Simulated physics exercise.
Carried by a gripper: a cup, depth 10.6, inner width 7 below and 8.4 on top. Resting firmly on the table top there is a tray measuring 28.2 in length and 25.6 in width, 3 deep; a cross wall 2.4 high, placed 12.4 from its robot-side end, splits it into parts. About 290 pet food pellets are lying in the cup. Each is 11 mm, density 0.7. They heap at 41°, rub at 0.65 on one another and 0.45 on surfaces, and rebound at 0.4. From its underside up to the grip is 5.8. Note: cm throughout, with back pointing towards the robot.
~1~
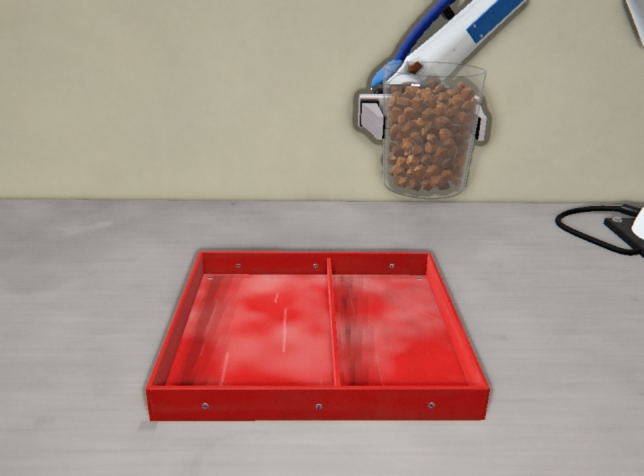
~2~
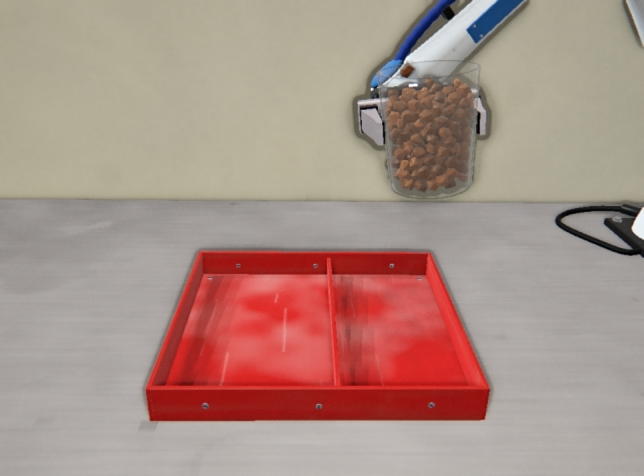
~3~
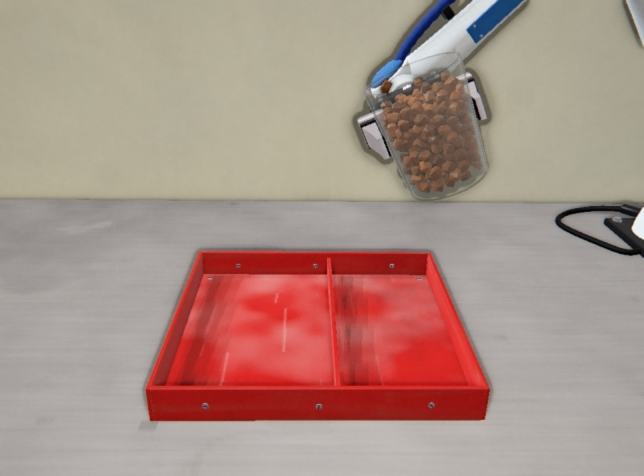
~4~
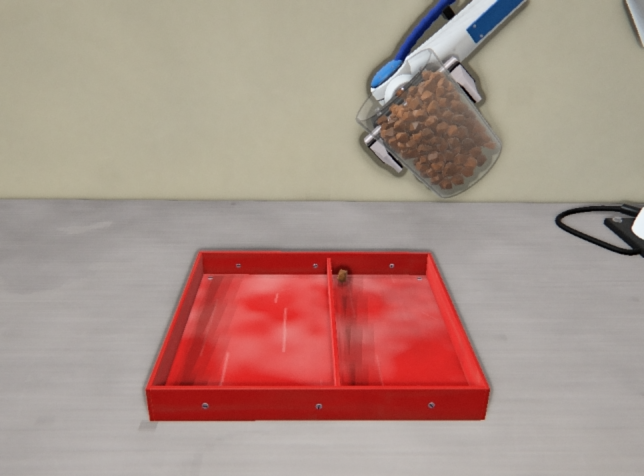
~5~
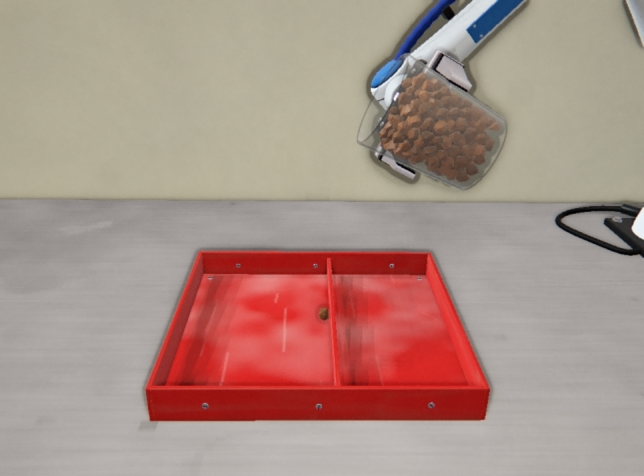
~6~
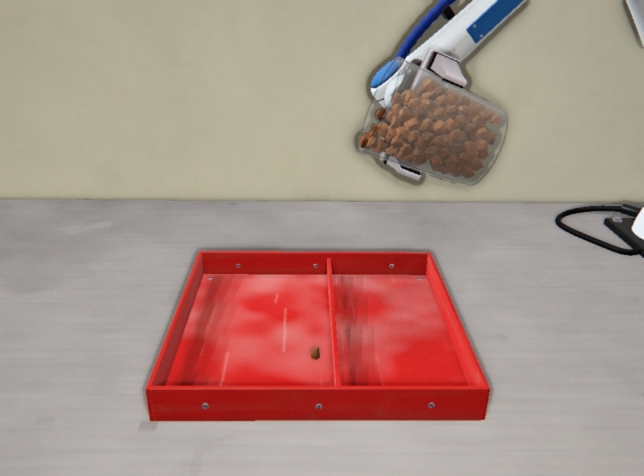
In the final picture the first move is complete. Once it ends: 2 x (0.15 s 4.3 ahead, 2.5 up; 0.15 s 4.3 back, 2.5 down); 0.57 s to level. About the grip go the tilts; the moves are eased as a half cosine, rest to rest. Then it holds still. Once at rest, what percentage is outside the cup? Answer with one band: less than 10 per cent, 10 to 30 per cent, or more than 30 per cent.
More than 30 per cent.
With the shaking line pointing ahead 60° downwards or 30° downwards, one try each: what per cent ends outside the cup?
You'd get about 0 per cent with the first setting and about 10 per cent with the second.
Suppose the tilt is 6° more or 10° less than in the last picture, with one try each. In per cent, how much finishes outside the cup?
Some 55 and 25 per cent.
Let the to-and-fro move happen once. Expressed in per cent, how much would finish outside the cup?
Roughly 25 in a hundred.
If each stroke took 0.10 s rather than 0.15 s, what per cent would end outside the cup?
I'd expect close to 80 in a hundred.
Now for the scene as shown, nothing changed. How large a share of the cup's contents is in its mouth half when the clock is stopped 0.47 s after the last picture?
Estimate: Around 55 %.
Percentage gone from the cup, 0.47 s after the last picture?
I'd put it at some 20 per cent at that point.
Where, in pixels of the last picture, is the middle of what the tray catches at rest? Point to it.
(283, 329).
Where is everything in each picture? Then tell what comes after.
Cup middle at (429, 131), level; upper third of the load around (432, 105), from x 390 to 470, top at y 65; 290 in the cup, in the first frame.
Cup middle at (429, 131), tilted 7° forward; upper third of the load around (433, 105), from x 390 to 470, top at y 70, in the second frame.
Cup middle at (431, 131), tilted 24° forward; upper third of the load around (431, 107), from x 385 to 475, top at y 80; 289 in the cup, 1 in flight or on a rim, in the third frame.
Cup middle at (433, 129), tilted 45° forward; upper third of the load around (432, 108), from x 340 to 490, top at y 75; 289 in the cup, 1 in flight or on a rim, in the fourth frame.
Cup middle at (434, 128), tilted 62° forward; upper third of the load around (431, 108), from x 325 to 495, top at y 80; 289 in the cup, 1 in the far-side part, in the fifth frame.
Cup middle at (434, 128), tilted 69° forward; upper third of the load around (434, 110), from x 315 to 495, top at y 85; 289 in the cup, 1 in the far-side part, in the sixth frame.
Then, 0.47 s after the last picture, tilted 69° forward, highest piece 27 above the table; 225 in the cup, 56 in the far-side part, 6 in the robot-side part, 3 in flight or on a rim.
Then, 0.94 s after the last picture, tilted 25° forward, highest piece 26 above the table; 173 in the cup, 97 in the far-side part, 16 in the robot-side part, 3 on the table or floor, 1 in flight or on a rim.
Then, 1.37 s after the last picture, level, highest piece 25 above the table; 173 in the cup, 98 in the far-side part, 16 in the robot-side part, 3 on the table or floor.
Then, 2.42 s after the last picture, level, highest piece 25 above the table; 173 in the cup, 98 in the far-side part, 16 in the robot-side part, 3 on the table or floor.
Final count, 173 in the cup, 98 in the far-side part, 16 in the robot-side part, 3 on the table or floor. That is 40 % outside the cup.
